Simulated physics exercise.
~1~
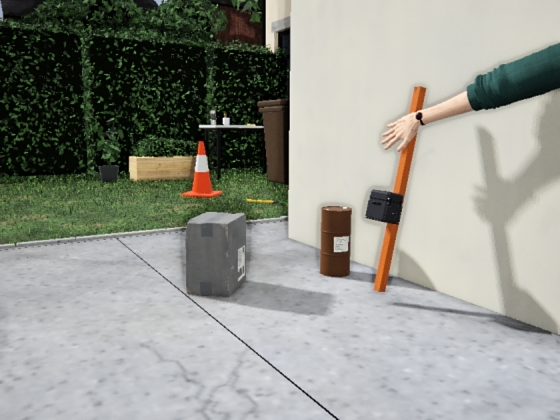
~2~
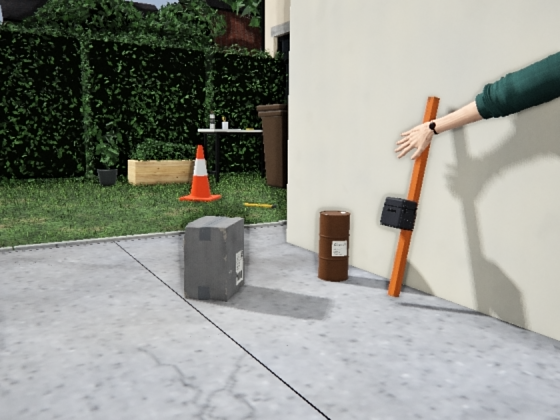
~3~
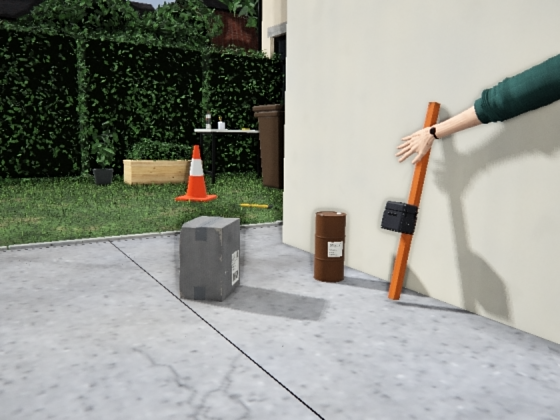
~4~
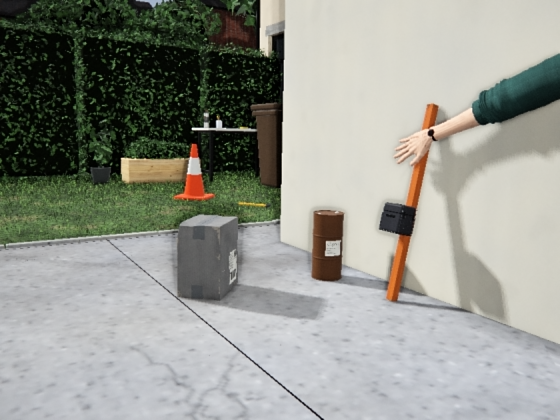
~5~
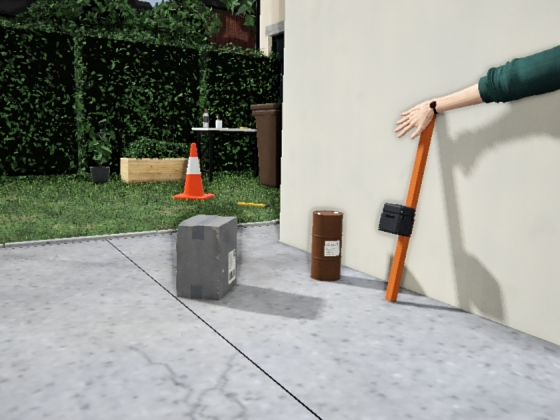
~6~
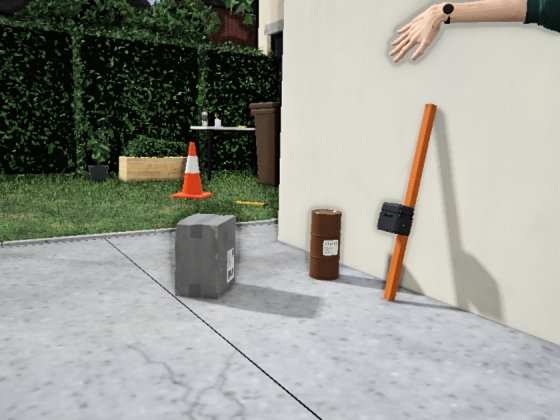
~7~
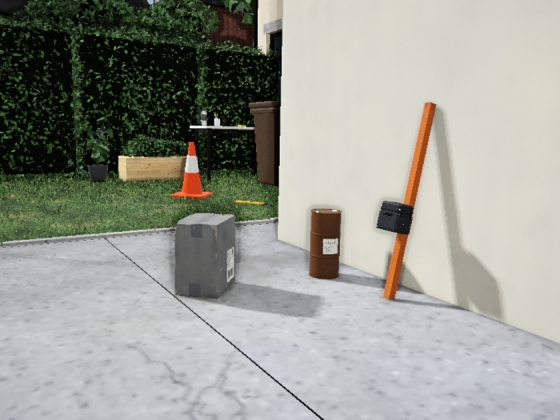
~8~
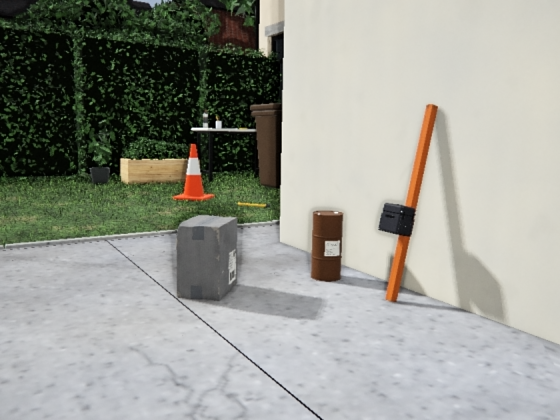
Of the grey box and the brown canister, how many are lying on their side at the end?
None of them are. Both the grey box and the brown canister are still standing upright on the pavement.
